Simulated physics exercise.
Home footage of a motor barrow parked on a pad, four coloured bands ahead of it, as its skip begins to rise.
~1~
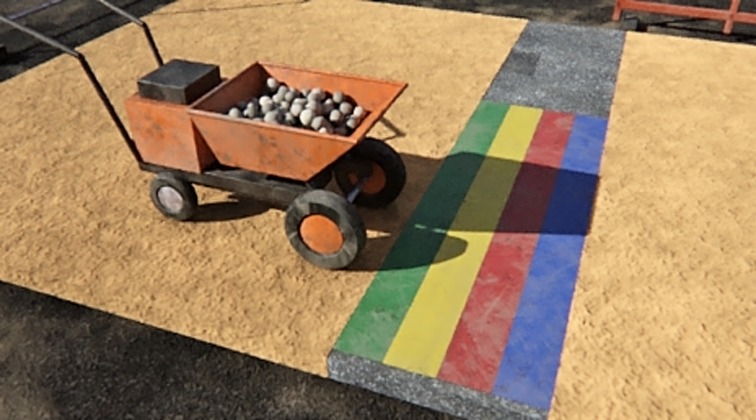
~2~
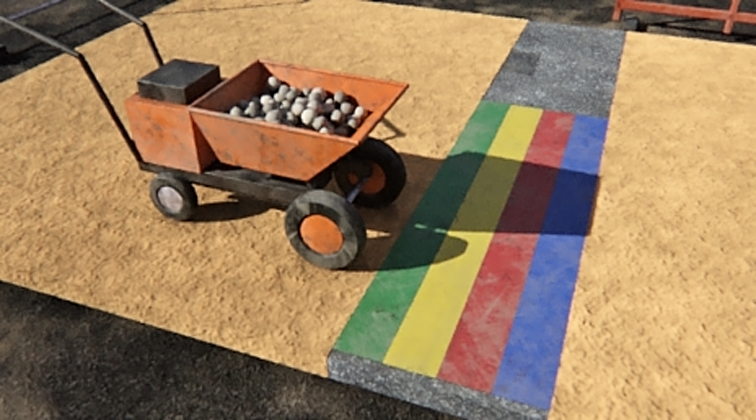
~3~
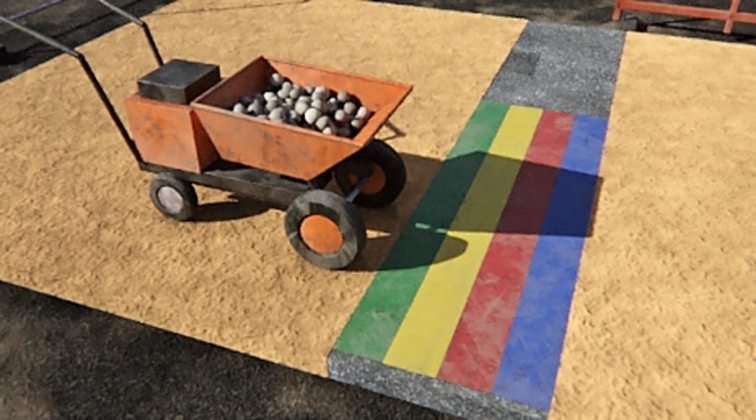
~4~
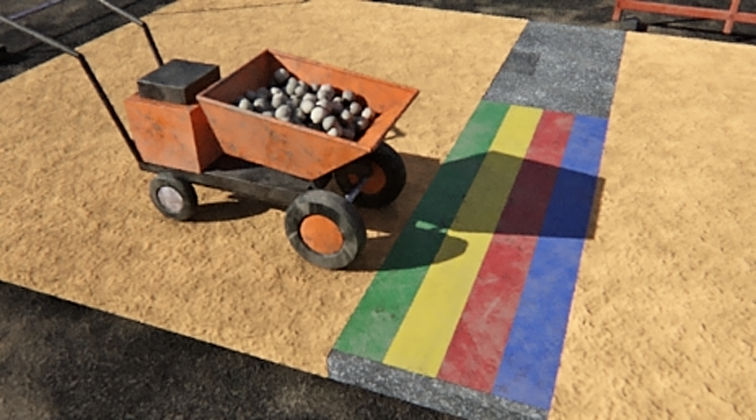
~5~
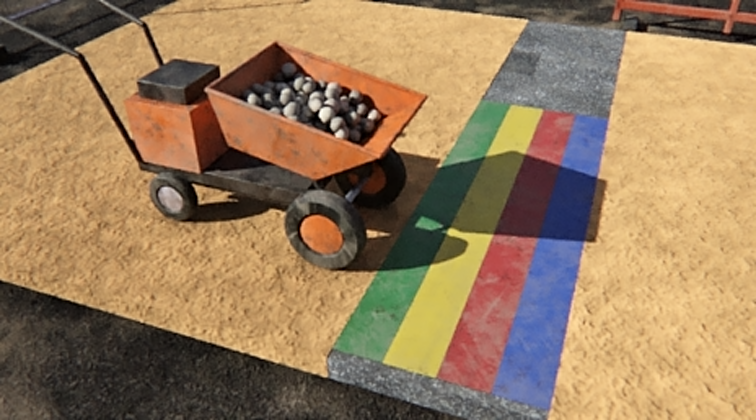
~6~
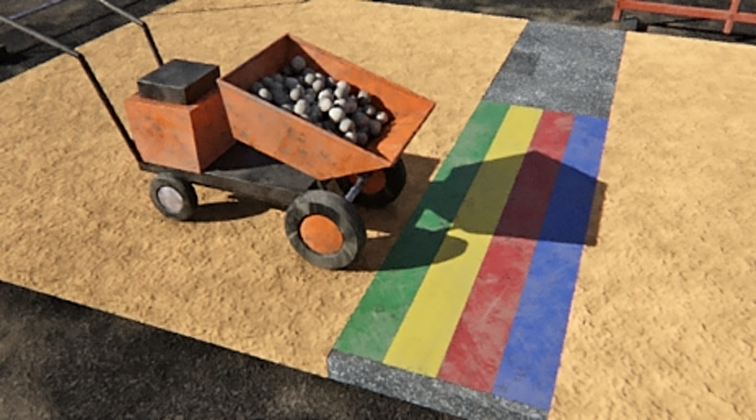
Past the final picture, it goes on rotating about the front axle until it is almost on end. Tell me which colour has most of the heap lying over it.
Most of the heap lies over red.
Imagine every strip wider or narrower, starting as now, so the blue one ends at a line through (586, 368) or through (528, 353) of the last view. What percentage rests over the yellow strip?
In turn 40 and 10 in a hundred.
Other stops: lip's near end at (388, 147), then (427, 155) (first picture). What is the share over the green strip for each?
First place: Around 0 per cent. Second place: Around 0 per cent.
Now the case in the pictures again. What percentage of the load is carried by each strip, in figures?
The green strip carries 0 per cent, the yellow strip 25 per cent, the red strip 40 per cent and the blue strip 20 per cent.
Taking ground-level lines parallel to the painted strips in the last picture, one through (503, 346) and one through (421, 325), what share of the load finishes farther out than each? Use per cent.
First some 40, then 100 per cent.
Soon, skip tipped steeply; all in the skip.
A while on, skip tipped right over; about two thirds in the skip; about a quarter over the yellow strip; a small part over the red strip.
Towards the end, skip tipped right over; a small part in the skip; about a quarter over the yellow strip; about a third over the red strip; about a quarter over the blue strip; a small part off the paint.
Finally, skip tipped right over; a stray few in the skip; none over the green strip; about a quarter over the yellow strip; about a third over the red strip; about a quarter over the blue strip; a small part off the paint.
